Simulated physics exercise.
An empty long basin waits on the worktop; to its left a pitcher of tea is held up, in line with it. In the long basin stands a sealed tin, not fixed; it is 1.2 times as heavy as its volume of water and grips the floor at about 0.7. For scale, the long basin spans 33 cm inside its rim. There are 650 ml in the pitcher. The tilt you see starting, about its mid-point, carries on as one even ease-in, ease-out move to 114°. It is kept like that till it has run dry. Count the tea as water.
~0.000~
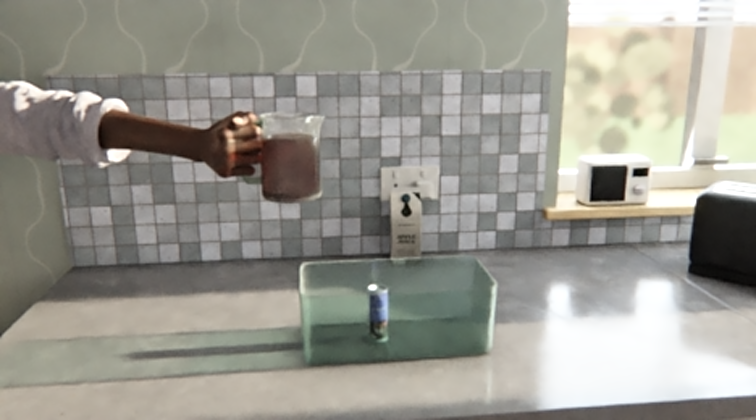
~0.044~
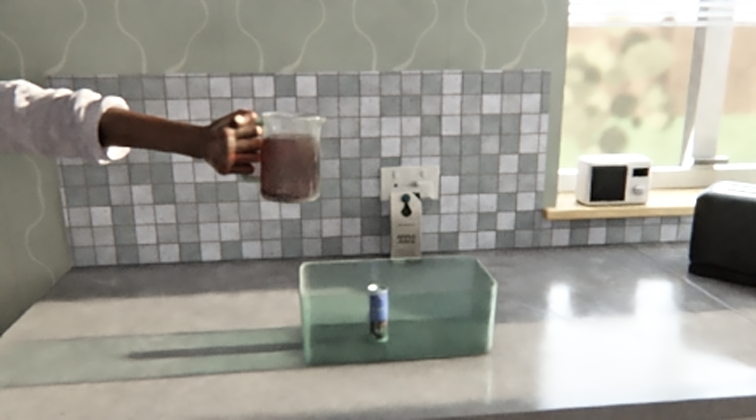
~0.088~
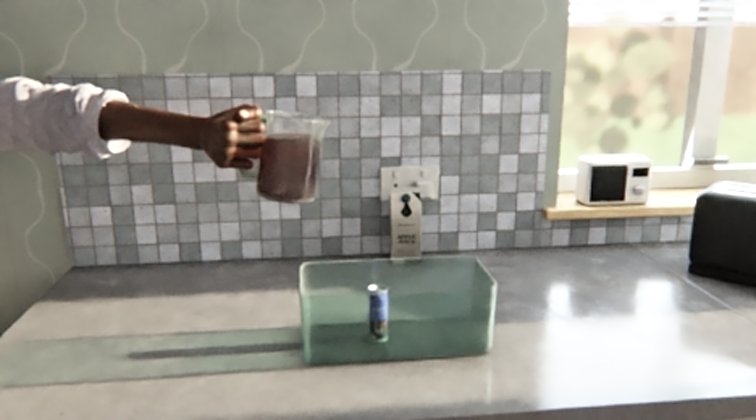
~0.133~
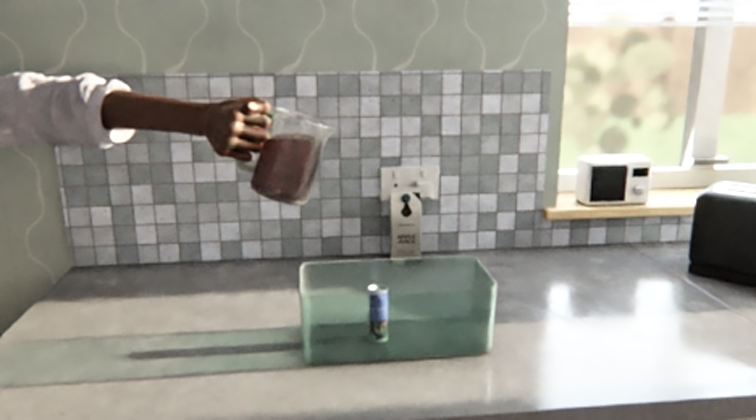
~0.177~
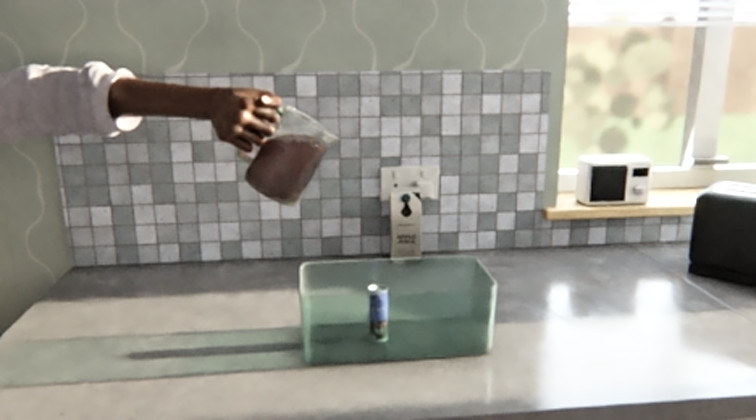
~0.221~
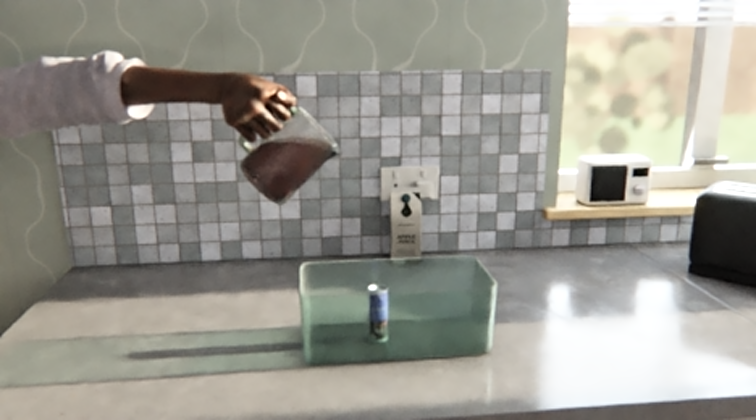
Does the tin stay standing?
It stays up.
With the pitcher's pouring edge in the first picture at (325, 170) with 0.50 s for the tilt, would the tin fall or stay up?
Then it goes over.
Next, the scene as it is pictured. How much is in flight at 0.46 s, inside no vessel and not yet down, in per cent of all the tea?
About 36 per cent.
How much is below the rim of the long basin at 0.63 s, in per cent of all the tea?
Some 54 per cent.
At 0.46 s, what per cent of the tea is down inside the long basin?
Some 4 per cent.
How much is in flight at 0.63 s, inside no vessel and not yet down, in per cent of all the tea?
Some 30 per cent.
By 0.46 s the tilt is 112° and 59 per cent is still to pour; the tin stands where it began.
By 0.63 s the tilt is 114° and 15 per cent is still to pour; the tin stands where it began.
By 0.81 s the tilt is 114° and 2 per cent is still to pour; the tin stands where it began.
By 1.00 s the tilt is 114° and 0 per cent is still to pour; the tin stands where it began.
At rest the tin stands where it began.
